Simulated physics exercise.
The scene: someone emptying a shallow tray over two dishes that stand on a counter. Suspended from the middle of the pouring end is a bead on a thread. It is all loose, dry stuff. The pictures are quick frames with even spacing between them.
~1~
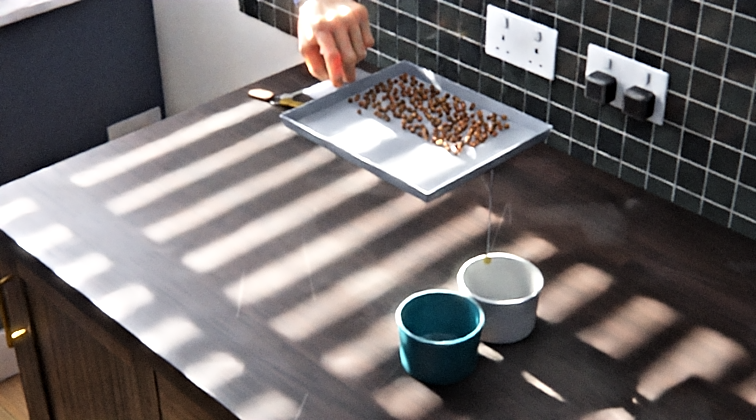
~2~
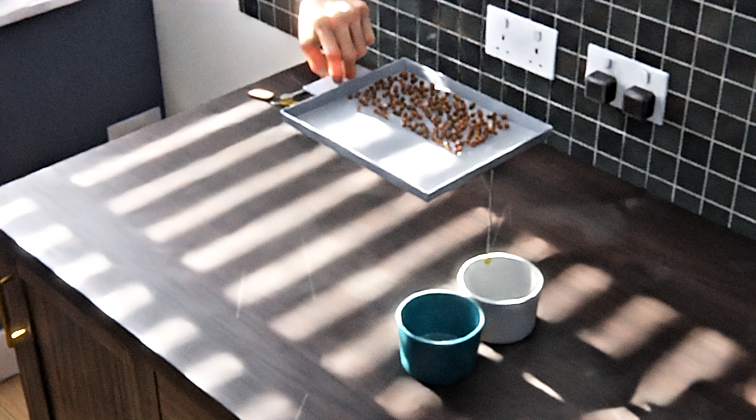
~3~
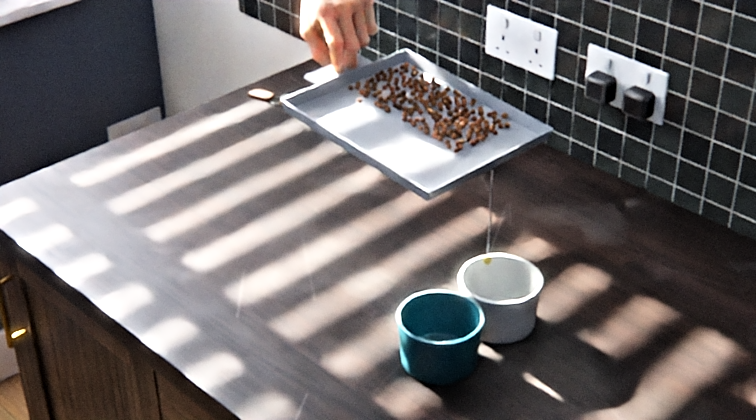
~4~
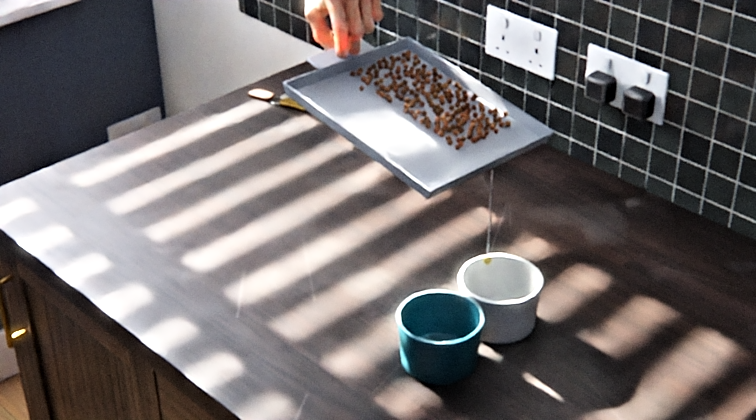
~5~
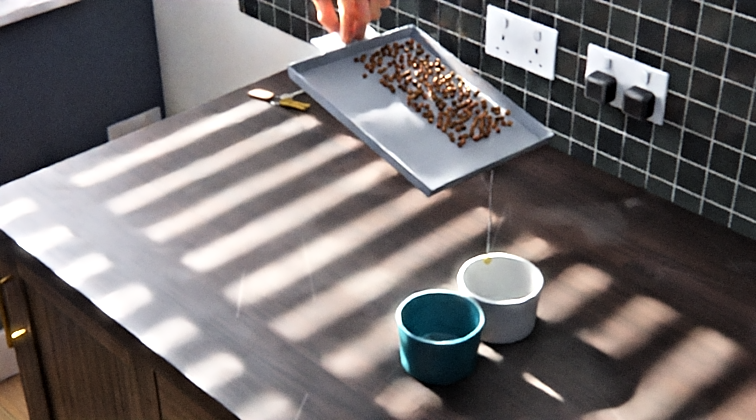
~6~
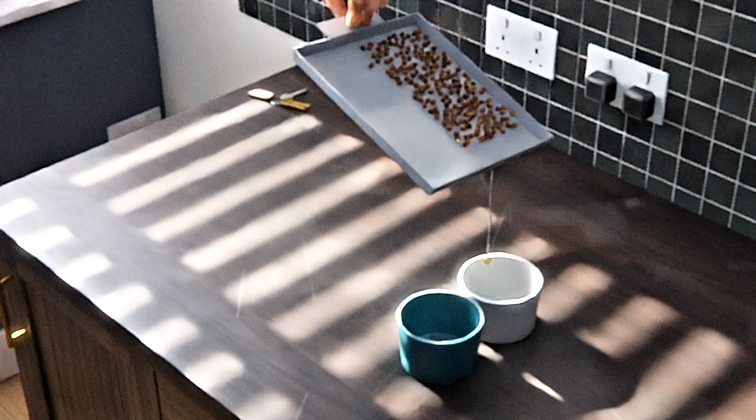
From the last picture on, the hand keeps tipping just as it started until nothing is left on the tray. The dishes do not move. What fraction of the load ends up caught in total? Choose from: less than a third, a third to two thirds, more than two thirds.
In total, less than a third ends up caught.
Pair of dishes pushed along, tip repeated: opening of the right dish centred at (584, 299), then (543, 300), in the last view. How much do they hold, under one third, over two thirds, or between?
In order: Less than a third, then below one third.
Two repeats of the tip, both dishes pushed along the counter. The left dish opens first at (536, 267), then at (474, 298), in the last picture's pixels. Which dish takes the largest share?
The first time round it's the one placed on the left, and the next time it's the one placed on the right.
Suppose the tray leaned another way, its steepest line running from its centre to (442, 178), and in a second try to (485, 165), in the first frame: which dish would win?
Heading one - the leftward dish; heading two - the rightward dish.
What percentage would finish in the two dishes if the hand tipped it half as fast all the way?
Roughly 10 %.
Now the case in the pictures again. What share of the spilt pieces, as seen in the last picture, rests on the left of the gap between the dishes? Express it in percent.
Share on the left: Near 10 %.
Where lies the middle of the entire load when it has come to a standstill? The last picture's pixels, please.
(571, 299).
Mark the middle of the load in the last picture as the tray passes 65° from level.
The middle of the pieces lands at roughly (530, 148).
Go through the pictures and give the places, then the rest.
Corners of the pouring end near (428, 191) and (548, 126), level; middle of the load near (433, 110), cereal balls; left dish near (470, 353); right dish near (530, 313); bead on its thread near (487, 260), in the first frame.
Corners of the pouring end near (428, 190) and (548, 127), level; middle of the load near (433, 109), in the second frame.
Corners of the pouring end near (429, 189) and (549, 128), tipped barely, lowest at the right corner; middle of the load near (434, 104), in the third frame.
Corners of the pouring end near (430, 188) and (549, 131), tipped a little, lowest at the right corner; middle of the load near (435, 96), in the fourth frame.
Corners of the pouring end near (432, 186) and (550, 133), tipped clearly, lowest at the right corner; middle of the load near (438, 89), in the fifth frame.
Corners of the pouring end near (434, 185) and (550, 136), tipped clearly, lowest at the right corner; middle of the load near (444, 84), near half on the move; left dish near (470, 353); right dish near (530, 313), in the sixth frame.
Shortly afterwards, tray tipped steeply; the bulk on the tray; only a few outside both; near a quarter in the air.
Next, tray tipped past a quarter turn; near half on the tray; only a few in the right dish; near half outside both; a little in the air.
Some moments later, tray tipped past a quarter turn; a little in the right dish; the bulk outside both.
In the end, tray tipped past a quarter turn; none at all in the left dish; a little in the right dish; the bulk outside both.
